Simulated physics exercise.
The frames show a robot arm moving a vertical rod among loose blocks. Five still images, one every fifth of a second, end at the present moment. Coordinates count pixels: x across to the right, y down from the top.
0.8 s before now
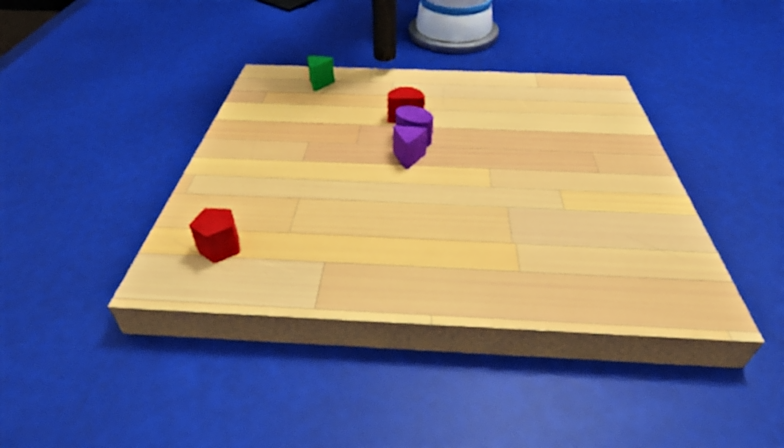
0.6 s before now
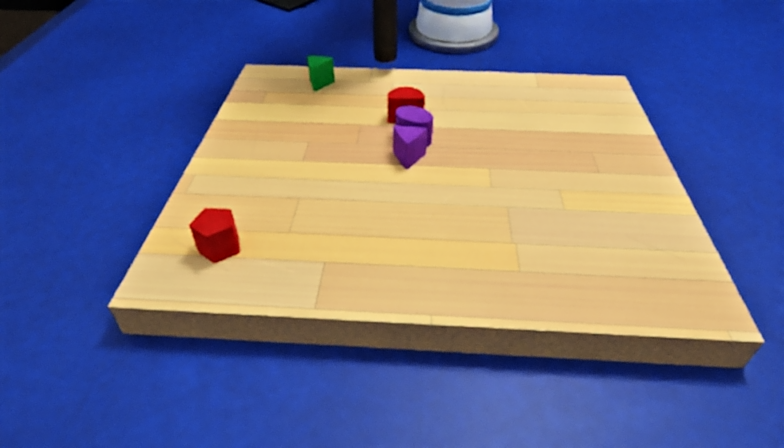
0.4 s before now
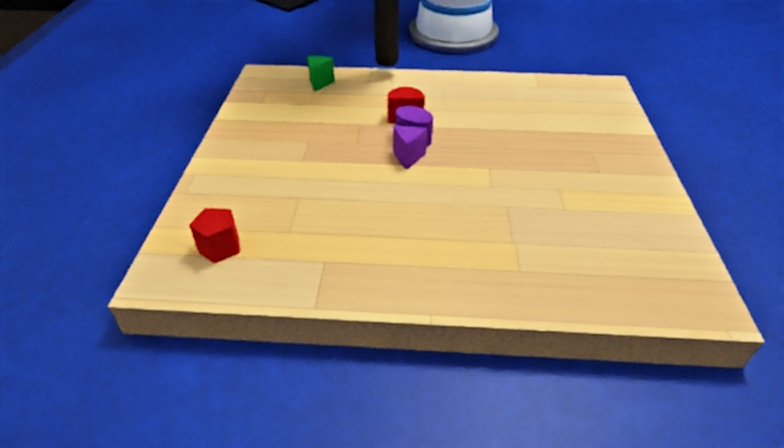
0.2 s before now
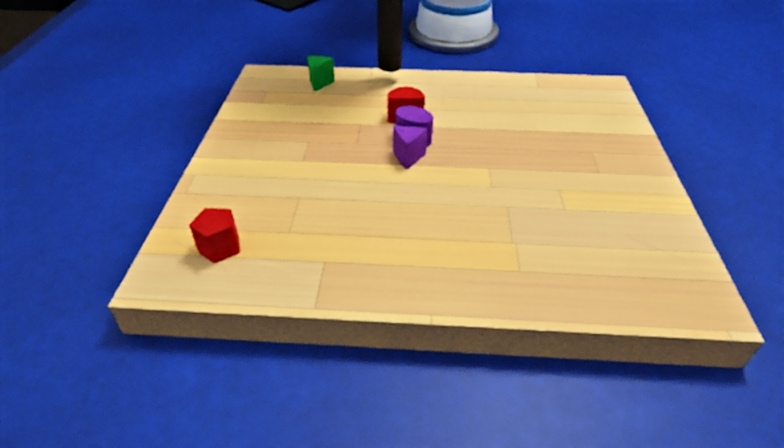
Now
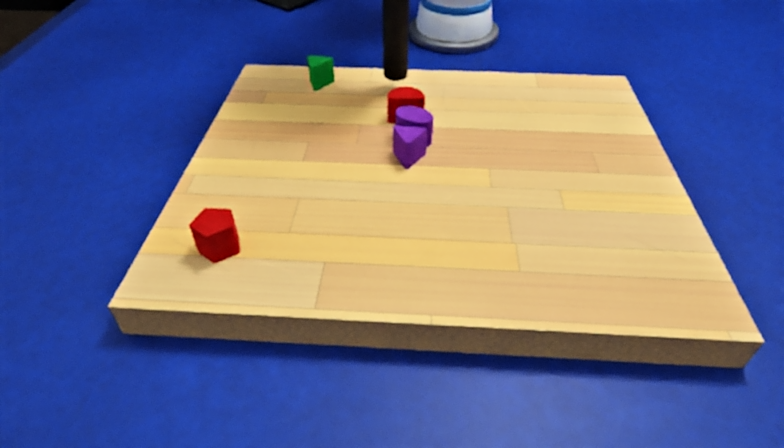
On a wooden board over blue cloth, a dark rod edging slightly toward a red block while all the blocks stay still.
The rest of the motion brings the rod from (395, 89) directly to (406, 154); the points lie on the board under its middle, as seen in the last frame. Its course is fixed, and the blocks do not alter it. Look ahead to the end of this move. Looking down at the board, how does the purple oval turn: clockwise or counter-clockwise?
Looking down: Anticlockwise.
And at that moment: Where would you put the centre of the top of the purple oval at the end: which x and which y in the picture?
If I read the scene right, the answer is (447, 152).
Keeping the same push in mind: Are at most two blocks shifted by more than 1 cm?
The answer is no.
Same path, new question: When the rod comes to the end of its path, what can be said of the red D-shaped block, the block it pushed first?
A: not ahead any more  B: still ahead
Option B.
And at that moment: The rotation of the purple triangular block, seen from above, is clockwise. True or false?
That is true.
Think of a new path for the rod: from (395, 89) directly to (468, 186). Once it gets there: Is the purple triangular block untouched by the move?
It seems not.
On the path given first. One third of the way, rod (400, 96); red D-shaped block (408, 97).
Two thirds of the way, rod (404, 116); red D-shaped block (415, 119), turned 15° anticlockwise; purple triangular block (411, 145), turned 35° clockwise; purple oval (427, 133), turned 15° anticlockwise.
At the end, rod (406, 140); red D-shaped block (423, 142), turned 30° anticlockwise; purple triangular block (411, 162), turned 30° clockwise; purple oval (447, 152), turned 55° anticlockwise.
